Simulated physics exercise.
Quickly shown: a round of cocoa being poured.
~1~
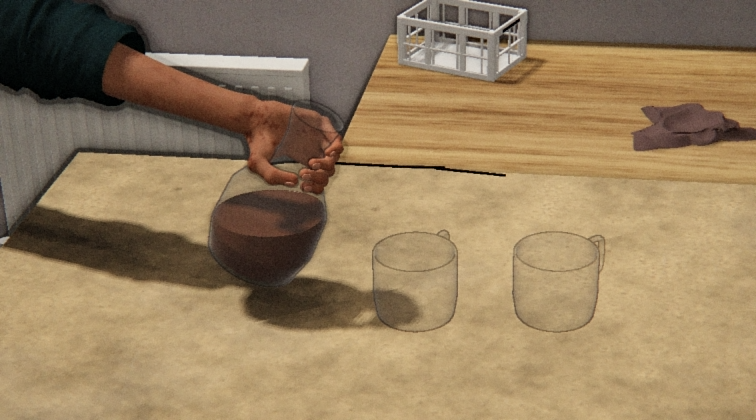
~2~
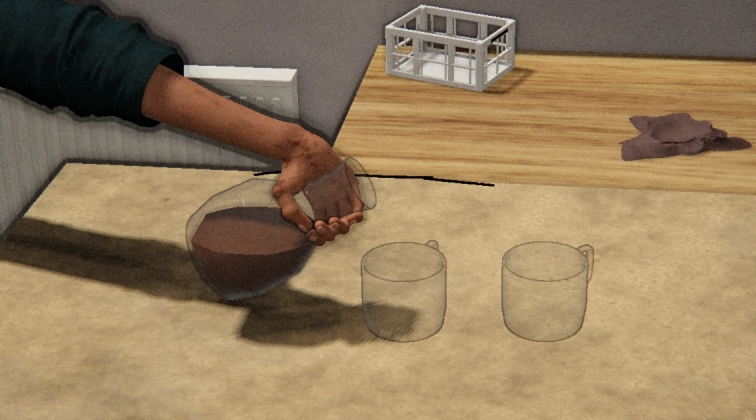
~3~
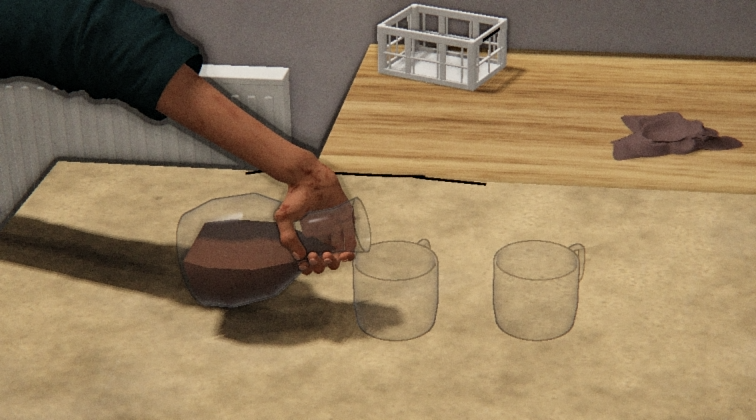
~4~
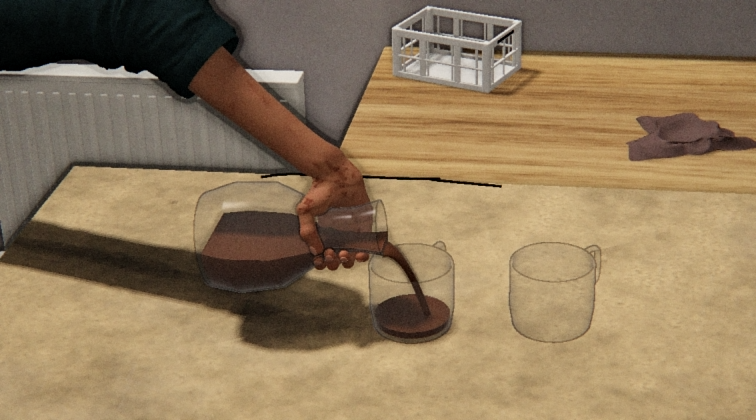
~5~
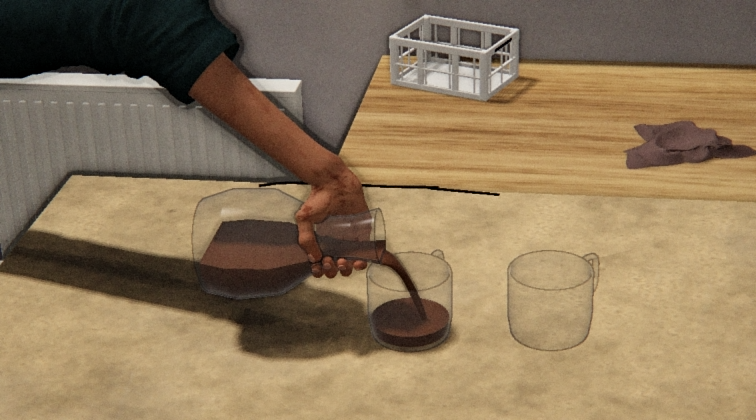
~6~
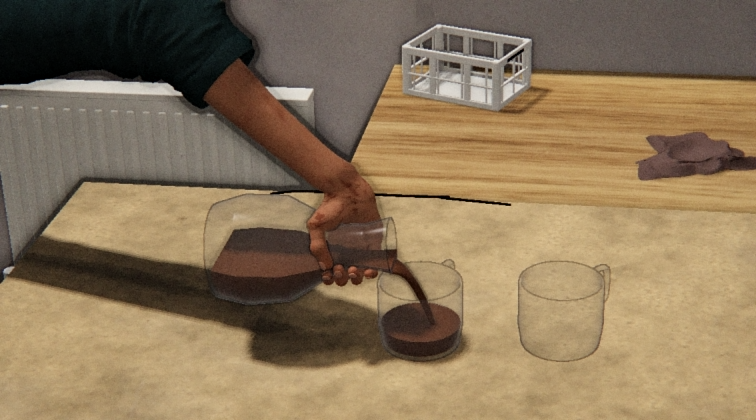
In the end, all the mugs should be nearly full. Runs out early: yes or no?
Yes, early.
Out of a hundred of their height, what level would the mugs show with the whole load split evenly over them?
I'd put it near 70 per cent.
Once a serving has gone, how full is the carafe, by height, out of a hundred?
About 10 per cent.
Shortly, the first is about half full.
Then, the first is done and the carafe has about a third of its load.
At the finish, the carafe is empty with one filled and the next at about half of a serving.
